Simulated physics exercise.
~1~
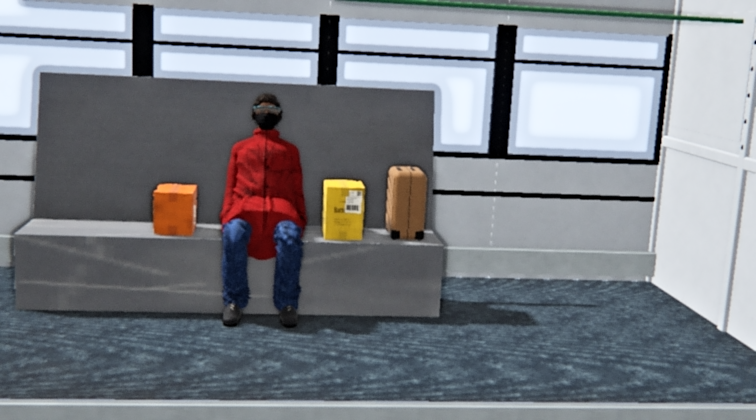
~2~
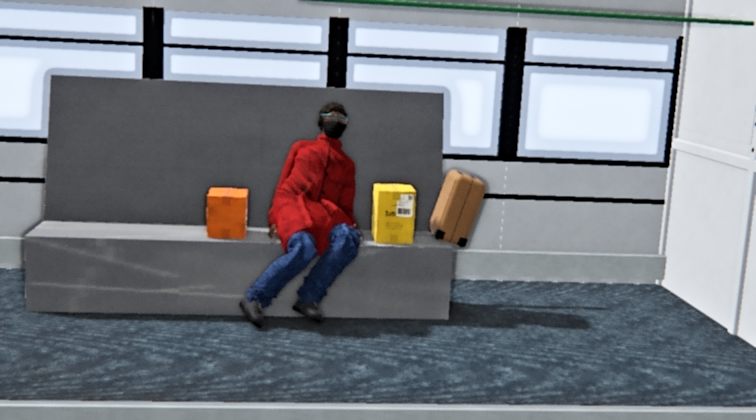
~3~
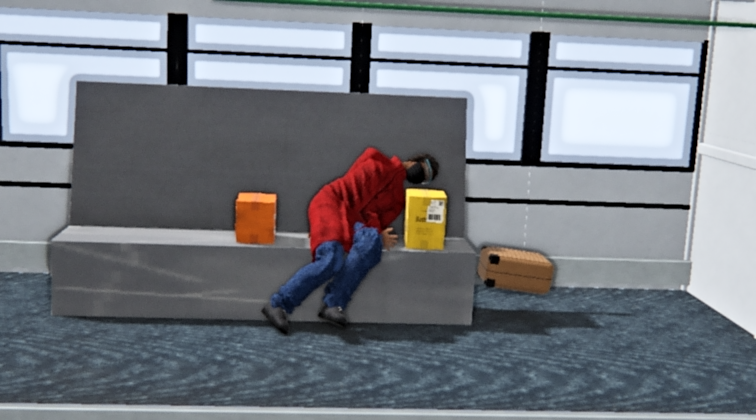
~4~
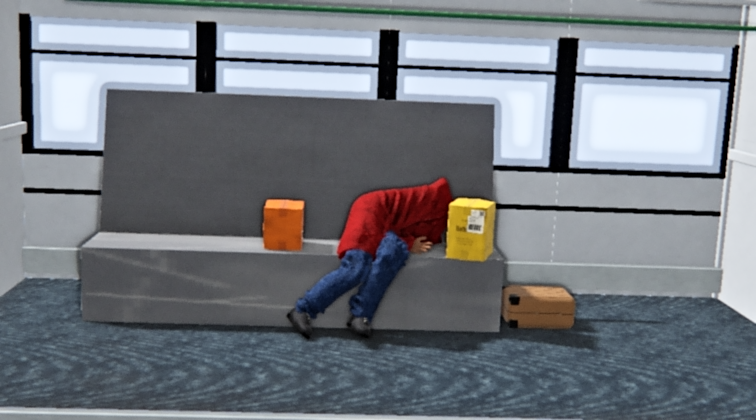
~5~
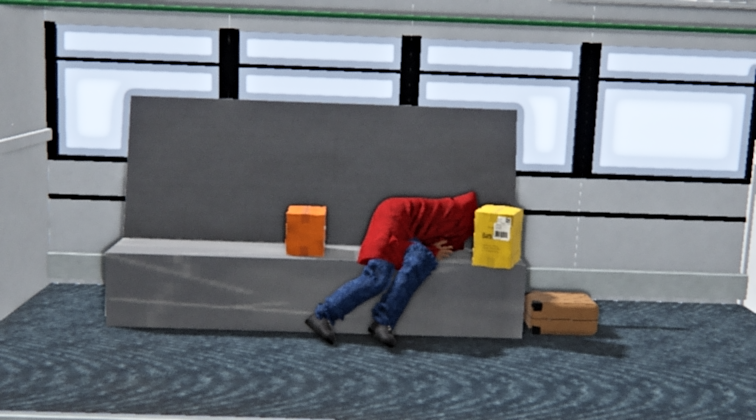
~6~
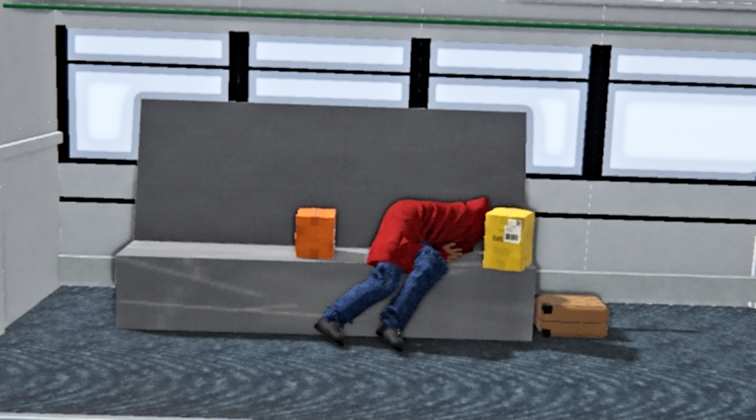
A person in a red top and jeans, seated on a long grey bench, slumped over to the right behind a yellow box as a brown case toppled off the end onto the floor, while the yellow and orange boxes stayed on.
